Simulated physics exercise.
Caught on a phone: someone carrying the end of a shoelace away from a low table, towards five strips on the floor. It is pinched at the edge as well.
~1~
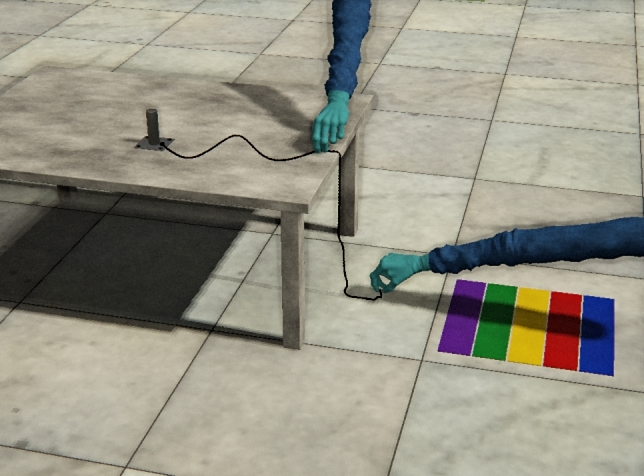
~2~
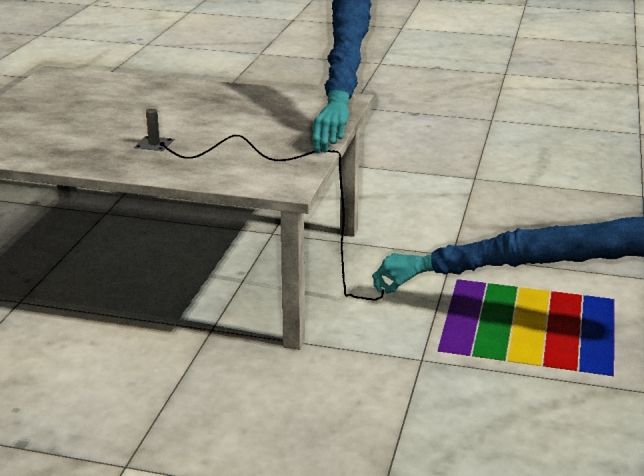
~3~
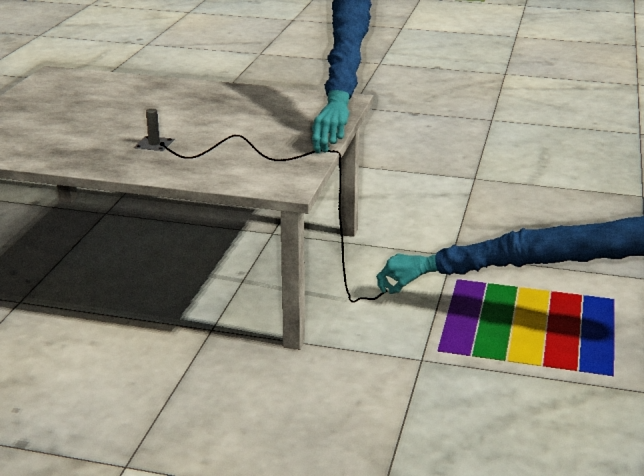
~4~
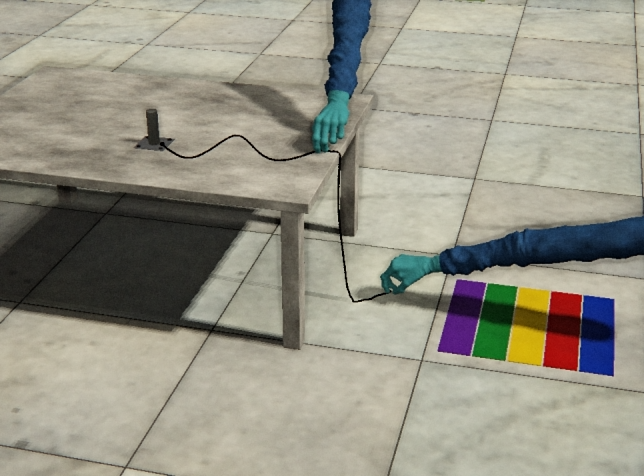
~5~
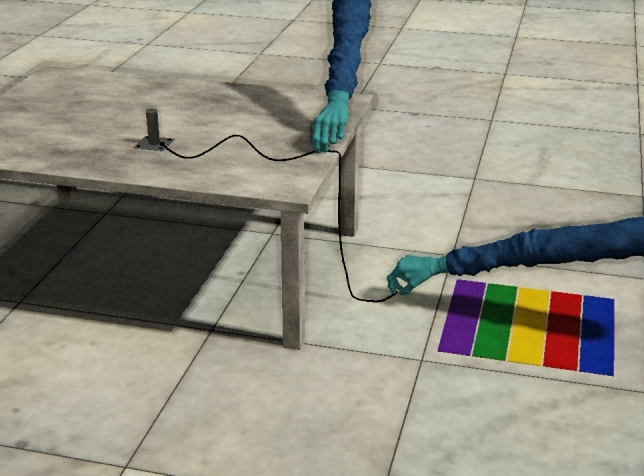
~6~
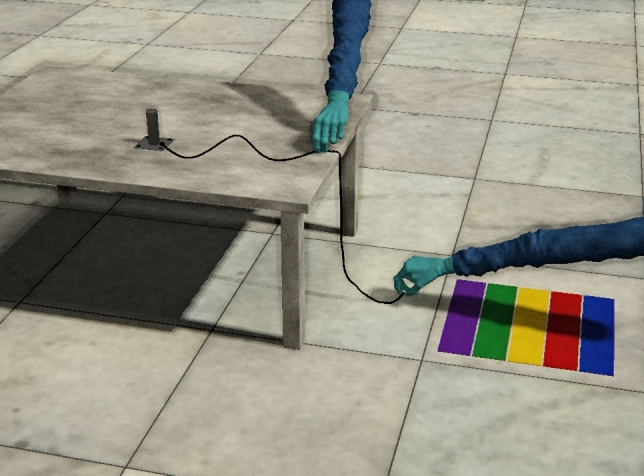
A hand slowly draws a dark cord's end slightly right while another pinches it at the table's edge.
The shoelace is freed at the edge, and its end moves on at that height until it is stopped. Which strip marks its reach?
It gets as far as the blue strip.
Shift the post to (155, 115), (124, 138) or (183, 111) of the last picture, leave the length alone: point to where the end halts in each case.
In that order: (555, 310), (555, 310) and (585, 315).
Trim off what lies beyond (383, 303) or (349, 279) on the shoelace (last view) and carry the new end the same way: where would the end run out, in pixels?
In that order: (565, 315) and (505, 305).
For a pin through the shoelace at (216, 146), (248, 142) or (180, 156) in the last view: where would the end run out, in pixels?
The places are (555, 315), (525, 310) and (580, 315).
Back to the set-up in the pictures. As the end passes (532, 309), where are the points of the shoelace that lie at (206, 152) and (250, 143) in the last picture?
About (232, 146), and the other about (306, 151).
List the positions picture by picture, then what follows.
End (380, 289); purple (457, 339); green (491, 344); yellow (526, 349); red (561, 354); blue (597, 359), in the first frame.
End (383, 290); shoelace through (178, 155) (228, 138) (266, 157) (332, 152) (344, 217) (344, 282), in the second frame.
End (387, 290), in the third frame.
End (391, 291); shoelace through (178, 155) (228, 138) (266, 157) (332, 152) (339, 216) (347, 282), in the fourth frame.
End (397, 292), in the fifth frame.
End (404, 293); shoelace through (178, 155) (228, 138) (266, 157) (332, 152) (342, 217) (350, 280), in the sixth frame.
Early on, end near (532, 309); over yellow.
Midway, end near (573, 315); over red.
At the end of the slack, end near (597, 318); over blue. The blue one.
